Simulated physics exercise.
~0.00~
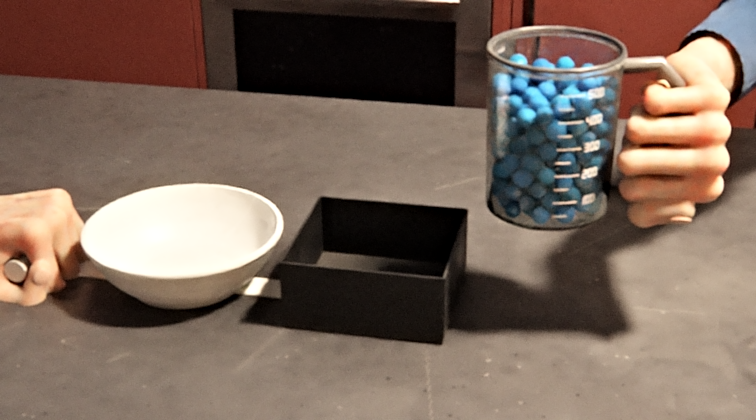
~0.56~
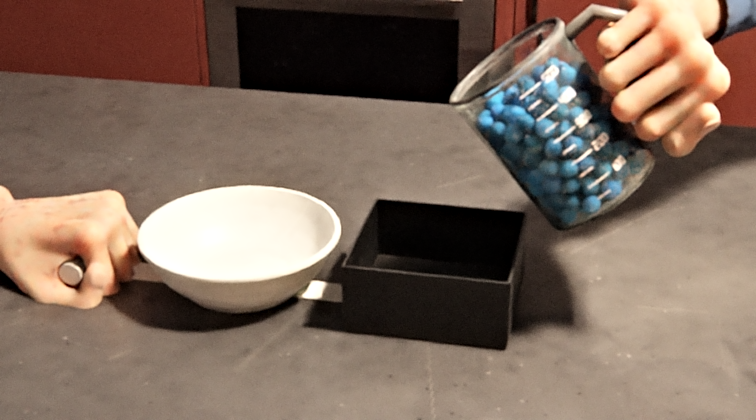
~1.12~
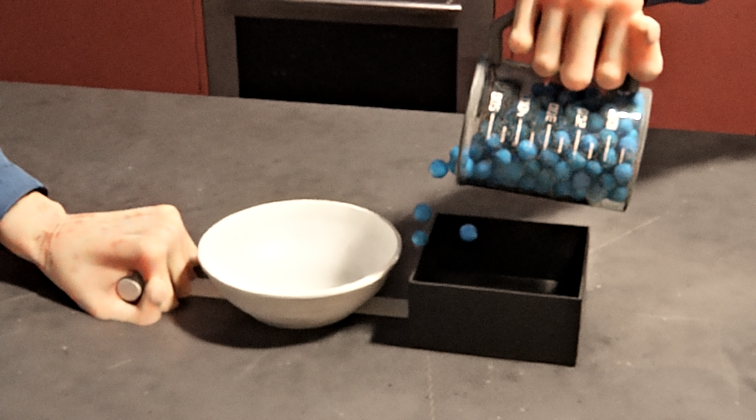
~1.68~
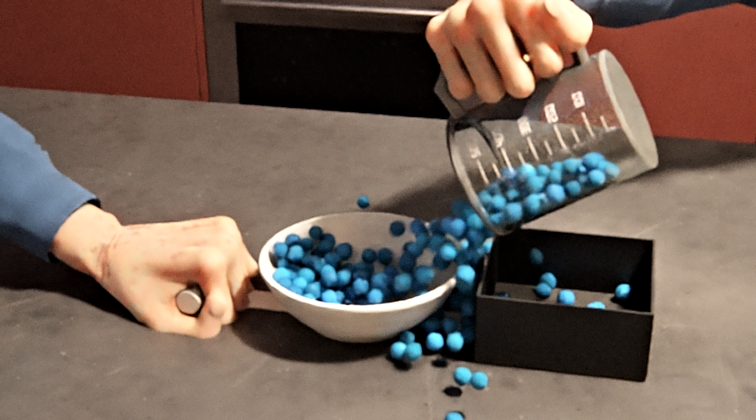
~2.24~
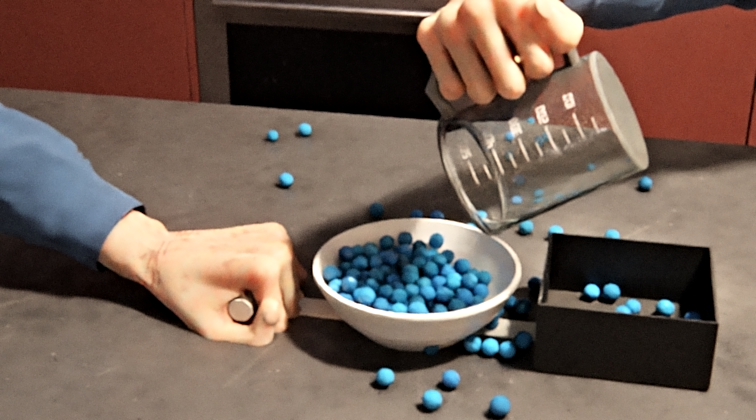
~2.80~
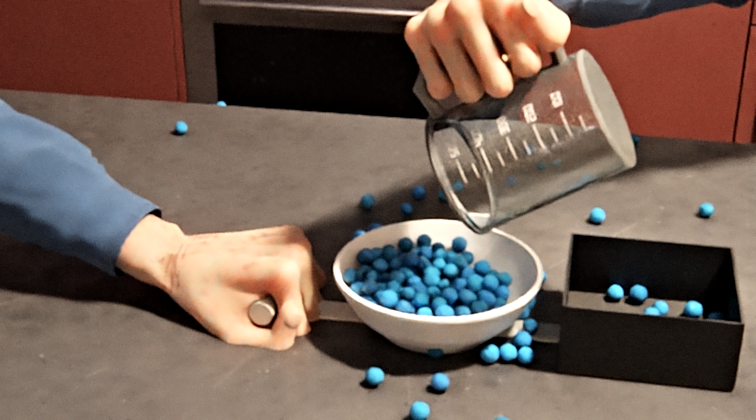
On a dark tabletop, hands pour blue balls as containers slide right, filling the bowl and scattering some.
